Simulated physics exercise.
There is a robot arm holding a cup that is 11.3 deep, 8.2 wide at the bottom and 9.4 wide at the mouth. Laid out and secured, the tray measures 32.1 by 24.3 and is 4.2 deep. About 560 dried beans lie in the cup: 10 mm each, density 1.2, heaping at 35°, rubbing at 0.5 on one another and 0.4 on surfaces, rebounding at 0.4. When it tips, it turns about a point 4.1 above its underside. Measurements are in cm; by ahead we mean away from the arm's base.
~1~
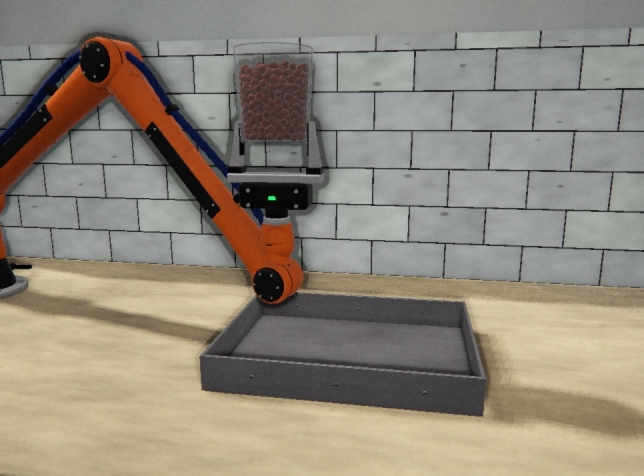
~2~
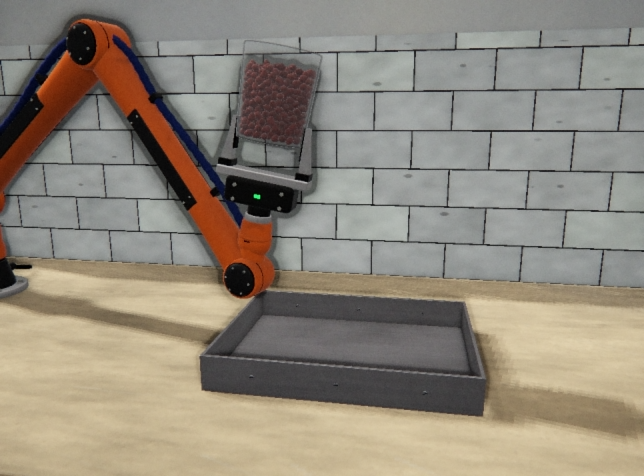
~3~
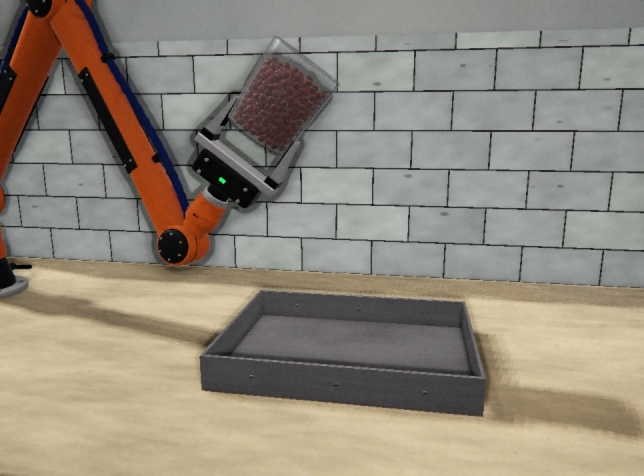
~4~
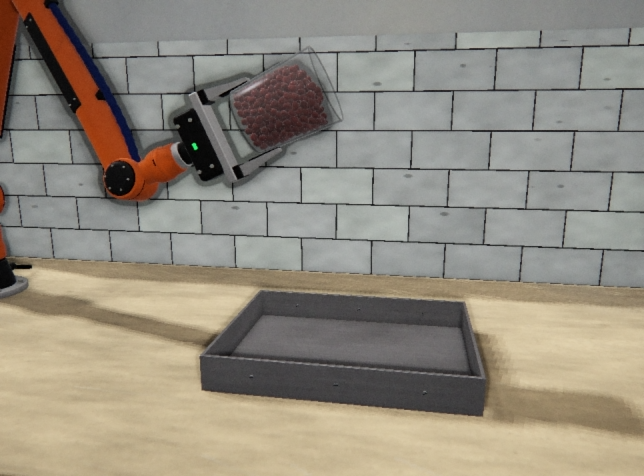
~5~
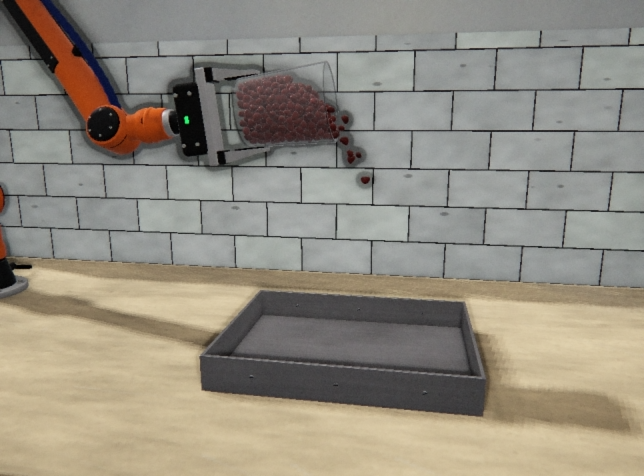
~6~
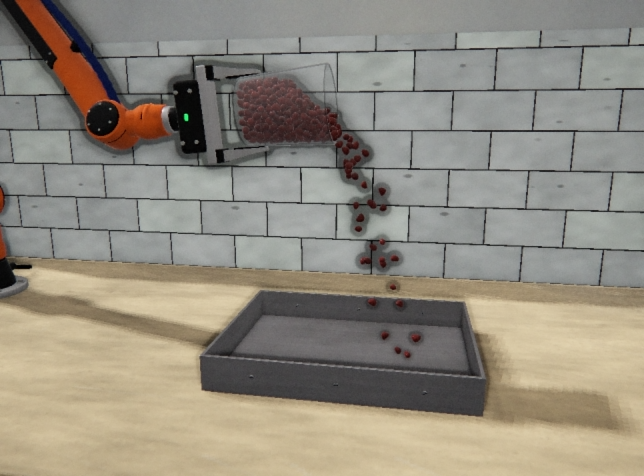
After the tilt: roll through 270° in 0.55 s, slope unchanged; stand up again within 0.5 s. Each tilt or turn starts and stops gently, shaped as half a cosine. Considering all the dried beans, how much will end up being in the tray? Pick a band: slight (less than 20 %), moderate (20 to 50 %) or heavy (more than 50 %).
Moderate.
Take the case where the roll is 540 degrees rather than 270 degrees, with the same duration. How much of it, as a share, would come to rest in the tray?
Roughly 25 %.
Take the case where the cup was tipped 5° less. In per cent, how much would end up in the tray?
It would be near 20 per cent.
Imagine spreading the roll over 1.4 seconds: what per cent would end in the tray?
Around 40 %.
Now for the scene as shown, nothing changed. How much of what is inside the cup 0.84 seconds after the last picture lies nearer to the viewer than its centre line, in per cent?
Something like 45 per cent, give or take.
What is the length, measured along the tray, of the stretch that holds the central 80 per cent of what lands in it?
16 cm.
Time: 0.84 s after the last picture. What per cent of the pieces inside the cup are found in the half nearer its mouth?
About 40 percent is in the half nearer the mouth.
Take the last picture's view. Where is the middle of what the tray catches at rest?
I'd place it near (403, 348) in the last picture.
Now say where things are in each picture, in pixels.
The first frame shows cup middle at (274, 97), upright; upper third of the load around (274, 79), from x 240 to 305, top at y 65; 555 in the cup.
The second frame shows cup middle at (276, 97), tipped 10°; upper third of the load around (277, 79), from x 245 to 310, top at y 65.
The third frame shows cup middle at (281, 100), tipped 36°; upper third of the load around (280, 83), from x 235 to 325, top at y 60.
The fourth frame shows cup middle at (285, 104), tipped 66°; upper third of the load around (285, 89), from x 235 to 325, top at y 70.
The fifth frame shows cup middle at (286, 108), tipped 83°; upper third of the load around (277, 95), from x 240 to 365, top at y 80; 551 in the cup, 4 in flight or on a rim.
The sixth frame shows cup middle at (286, 108), tipped 85°; upper third of the load around (273, 98), from x 240 to 415, top at y 80; 520 in the cup, 7 in the tray, 28 in flight or on a rim.
Then, 0.42 s later, tipped 85°, highest piece 37 above the table; 461 in the cup, 62 in the tray, 32 in flight or on a rim.
Then, 0.84 s later, tipped 32°, highest piece 38 above the table; 402 in the cup, 145 in the tray, 1 on the table or floor, 7 in flight or on a rim.
Then, 1.25 s later, upright, highest piece 39 above the table; 401 in the cup, 153 in the tray, 1 on the table or floor.
Then, 1.95 s later, upright, highest piece 39 above the table; 401 in the cup, 153 in the tray, 1 on the table or floor.
At rest, 401 in the cup, 153 in the tray, 1 on the table or floor. That is 28 % in the tray.
